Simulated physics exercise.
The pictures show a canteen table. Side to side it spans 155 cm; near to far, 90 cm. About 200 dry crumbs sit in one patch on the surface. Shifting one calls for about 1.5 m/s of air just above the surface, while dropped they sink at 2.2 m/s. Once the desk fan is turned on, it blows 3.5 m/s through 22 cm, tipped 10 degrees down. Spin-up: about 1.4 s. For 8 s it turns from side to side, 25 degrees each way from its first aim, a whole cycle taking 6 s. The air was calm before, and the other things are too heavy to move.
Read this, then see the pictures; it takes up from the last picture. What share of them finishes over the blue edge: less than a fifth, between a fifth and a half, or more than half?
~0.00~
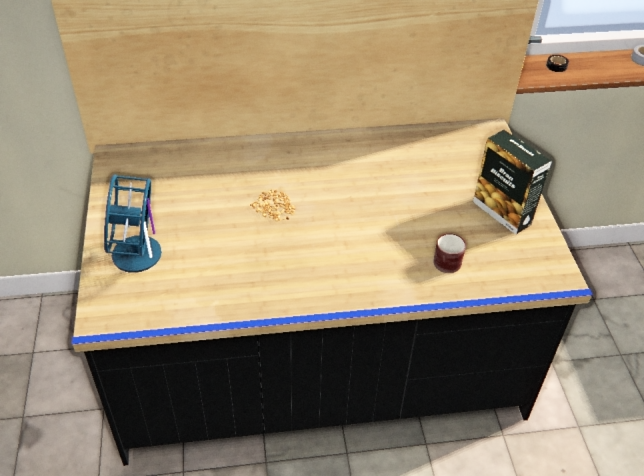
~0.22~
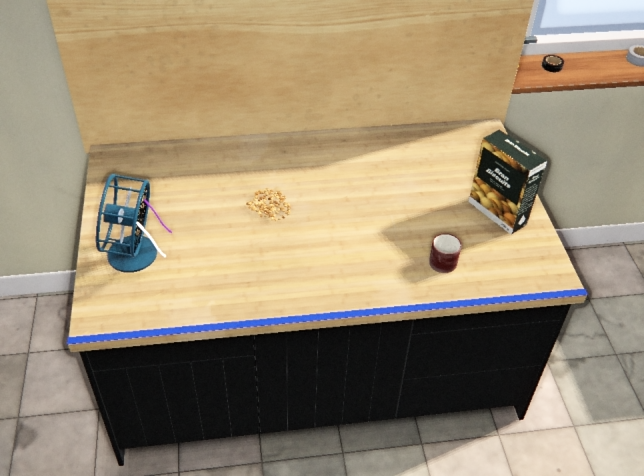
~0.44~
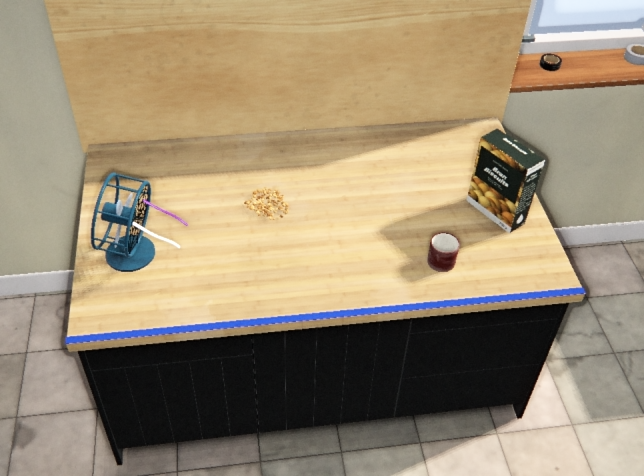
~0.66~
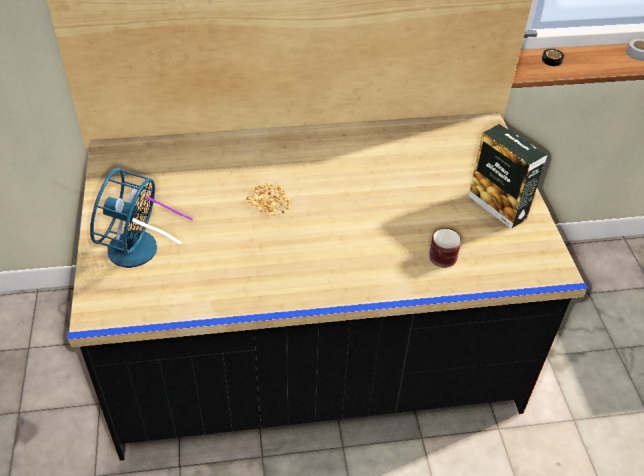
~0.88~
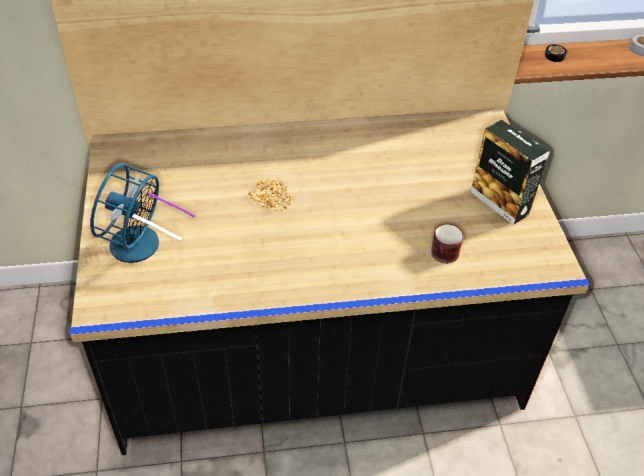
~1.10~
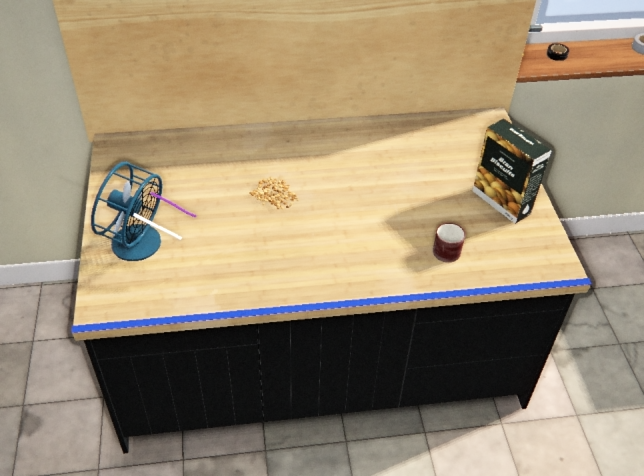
Less than a fifth.
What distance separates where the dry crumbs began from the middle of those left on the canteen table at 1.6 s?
About 0 cm.
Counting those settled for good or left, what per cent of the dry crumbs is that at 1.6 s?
Estimated share: Near 0 %.
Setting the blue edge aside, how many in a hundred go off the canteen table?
About 100 per cent of them.
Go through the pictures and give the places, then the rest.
In the first frame, the middle of the dry crumbs is near (277, 206), none has stirred yet and the mouth of the desk fan is at (128, 216).
In the second frame, the middle of the dry crumbs is near (273, 206), none has stirred yet and the blue edge is centred on (338, 319).
In the third frame, the middle of the dry crumbs is near (271, 205), none has stirred yet, the top of a mug is at (445, 242) and the top of a carton is at (512, 148).
In the fourth frame, the middle of the dry crumbs is near (272, 201), none has stirred yet and the head of the desk fan has turned about 16 degrees towards the front.
In the fifth frame, the middle of the dry crumbs is near (274, 196) and none has stirred yet.
In the sixth frame, the middle of the dry crumbs is near (274, 194), the farthest in sight from the desk fan is at (298, 201), about 10 % have left their places and the head of the desk fan has turned about 23 degrees towards the front.
After 1.6 s the count stands so, 0 % are over the blue edge; the middle of those left on the top is near (280, 195).
After 2.6 s the count stands so, 0 % are over the blue edge; the middle of those left on the top is near (280, 195).
After 4.4 s the count stands so, 0 % are over the blue edge; the middle of those left on the top is near (426, 112).
After 8.0 s, at the end, 0 % are over the blue edge.
